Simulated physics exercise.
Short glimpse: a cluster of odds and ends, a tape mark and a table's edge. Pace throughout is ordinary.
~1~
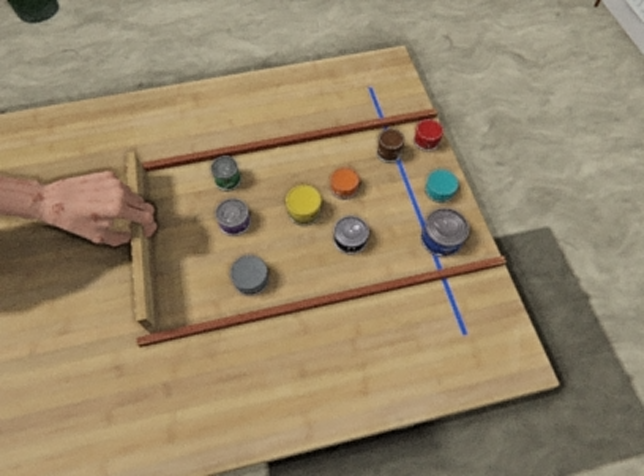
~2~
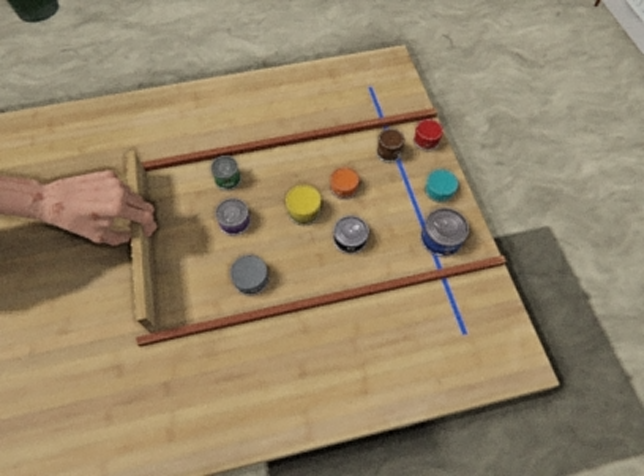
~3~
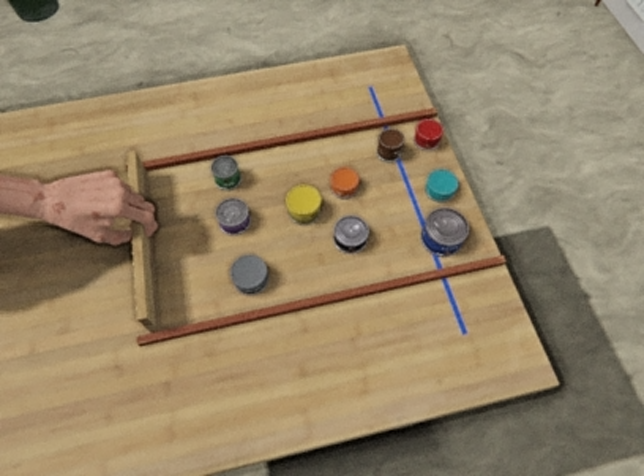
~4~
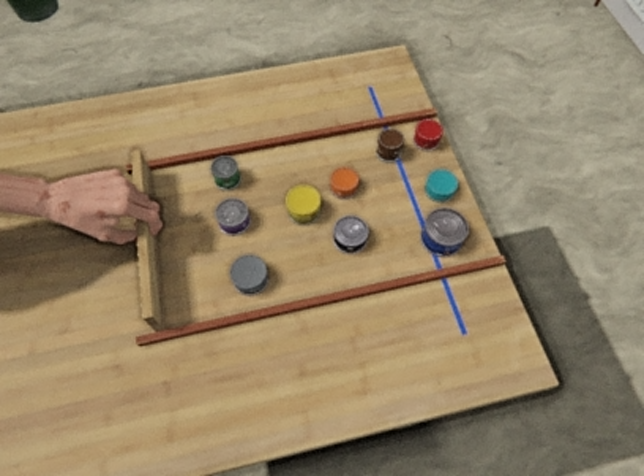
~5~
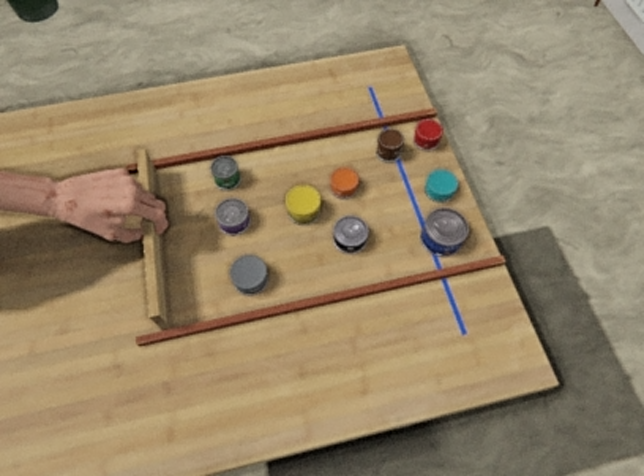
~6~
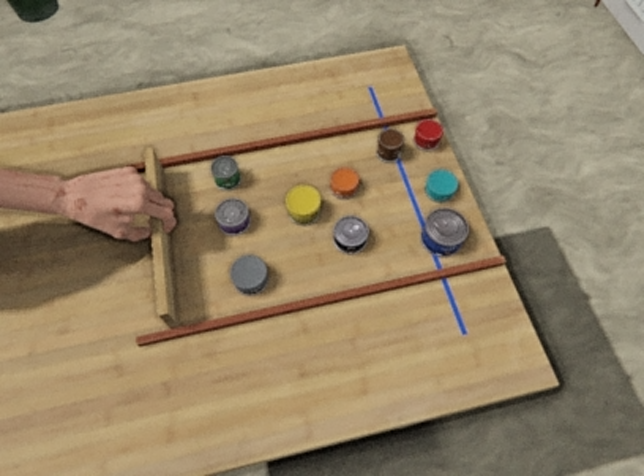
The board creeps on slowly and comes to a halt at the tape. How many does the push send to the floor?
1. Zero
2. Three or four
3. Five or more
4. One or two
4, one or two.
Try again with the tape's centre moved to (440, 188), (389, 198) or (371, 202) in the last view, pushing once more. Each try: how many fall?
In that order 5, 0 and 0.
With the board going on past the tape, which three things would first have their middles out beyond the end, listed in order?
It runs the turquoise tin, the red pot, and lastly the blue tin.
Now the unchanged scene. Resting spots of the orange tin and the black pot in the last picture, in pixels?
Roughly (413, 158) for the first and roughly (437, 211) for the second.
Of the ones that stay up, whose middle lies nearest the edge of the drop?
Red pot.
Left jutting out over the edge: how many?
That'd be 2.
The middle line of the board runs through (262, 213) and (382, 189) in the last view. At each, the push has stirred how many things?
The first count is 4, and then it's 9.
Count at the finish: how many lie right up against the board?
Number: 5.
Early on, none off yet; red pot at rest near (428, 135); turquoise tin at rest near (441, 186); blue tin at rest near (444, 233).
A while later, none off yet; red pot at rest near (428, 135); turquoise tin moving near (445, 186); blue tin at rest near (445, 232).
Finally, the number that fall off is one or two; lost, turquoise tin.
